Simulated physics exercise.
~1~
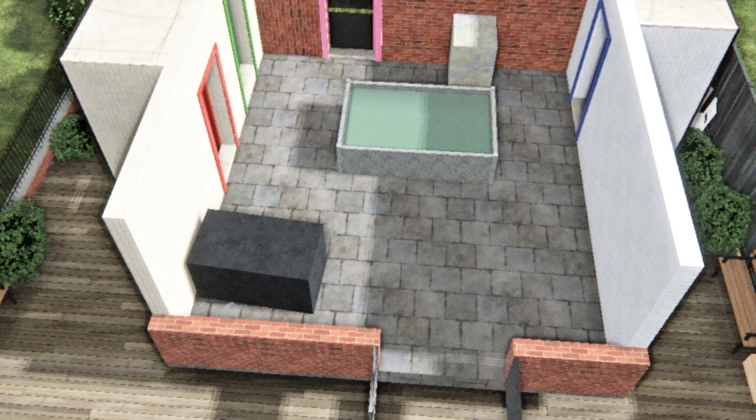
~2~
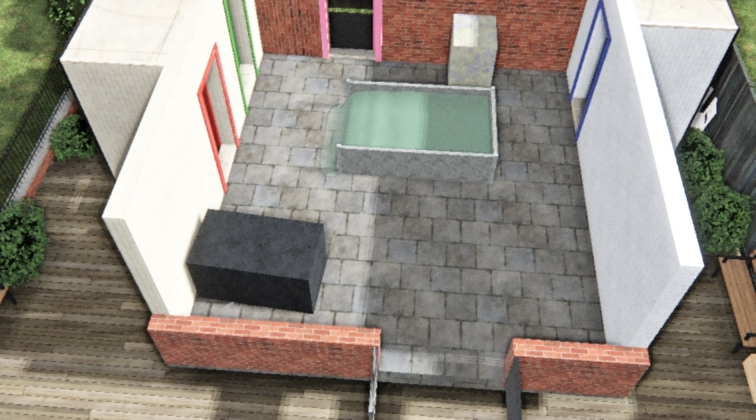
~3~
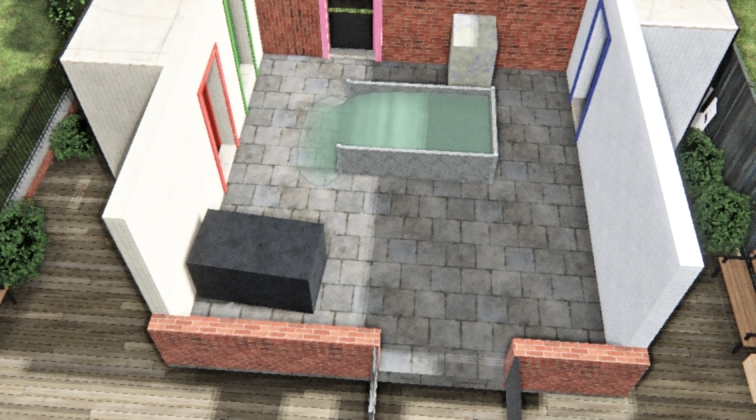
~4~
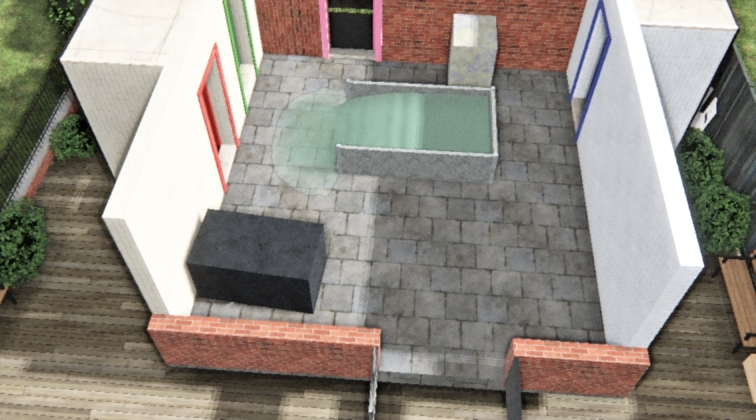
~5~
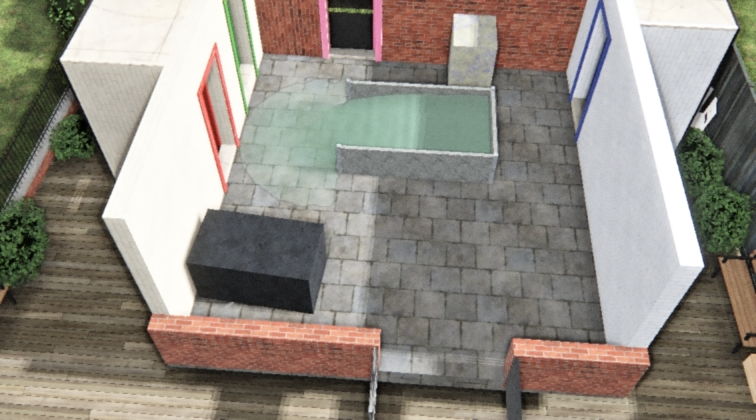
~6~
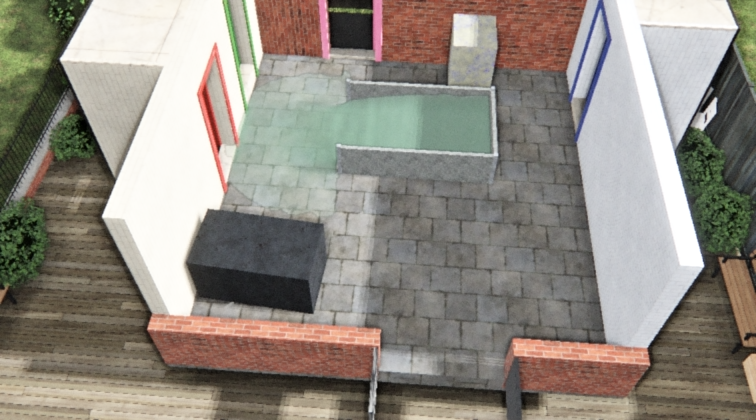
The clip shows a walled, stone-paved court with a black block and a tank of greenish water; the tank's left side disappears, and water pours out, spreading across the paving toward the left wall with its red-framed opening.
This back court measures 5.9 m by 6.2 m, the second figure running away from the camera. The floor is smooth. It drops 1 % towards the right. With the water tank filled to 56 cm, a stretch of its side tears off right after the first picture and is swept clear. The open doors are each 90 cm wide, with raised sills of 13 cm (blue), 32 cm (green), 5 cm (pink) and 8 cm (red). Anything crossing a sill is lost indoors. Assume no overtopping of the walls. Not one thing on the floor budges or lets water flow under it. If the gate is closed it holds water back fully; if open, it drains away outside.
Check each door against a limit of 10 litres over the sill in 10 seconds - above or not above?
As I see it, blue door: Limit not crossed; green door: Limit not crossed; pink door: Limit crossed; red door: Limit crossed.
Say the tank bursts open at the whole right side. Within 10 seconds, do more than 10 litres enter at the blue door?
Against that limit: Blue beyond it.
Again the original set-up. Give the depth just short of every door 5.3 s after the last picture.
In cm: Blue 10, green 9, pink 7, red 10.
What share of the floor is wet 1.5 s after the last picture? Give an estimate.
25 %.
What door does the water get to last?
The blue door is last.
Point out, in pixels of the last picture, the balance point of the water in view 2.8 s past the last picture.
(327, 139).
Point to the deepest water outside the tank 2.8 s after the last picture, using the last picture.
Roughly (202, 274).
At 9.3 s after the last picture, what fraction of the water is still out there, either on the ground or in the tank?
I'd put it at some 86 percent still there.
Then, 0.7 s after the last picture water covers 20 % of the floor and is deepest (32 cm) near (241, 135); blue door not reached, green door 23 cm at the sill, 0 L in, pink door not reached, red door 23 cm at the sill, 37 L in.
Then, 1.5 s after the last picture water covers 25 % of the floor and is deepest (38 cm) near (263, 56); blue door not reached, green door 24 cm at the sill, 0 L in, pink door 4 cm at the sill, 0 L in, red door 25 cm at the sill, 110 L in.
Then, 2.8 s after the last picture water covers 45 % of the floor and is deepest (30 cm) near (202, 274); blue door not reached, green door 19 cm at the sill, 0 L in, pink door 9 cm at the sill, 4 L in, red door 18 cm at the sill, 202 L in.
Then, 5.3 s after the last picture water covers 80 % of the floor and is deepest (18 cm) near (410, 71); blue door 10 cm at the sill, 0 L in, green door 9 cm at the sill, 0 L in, pink door 7 cm at the sill, 28 L in, red door 10 cm at the sill, 235 L in.
Then, 9.3 s after the last picture water covers 90 % of the floor and is deepest (11 cm) near (566, 113); blue door 10 cm at the sill, 0 L in, green door 7 cm at the sill, 0 L in, pink door 6 cm at the sill, 55 L in, red door 5 cm at the sill, 237 L in.
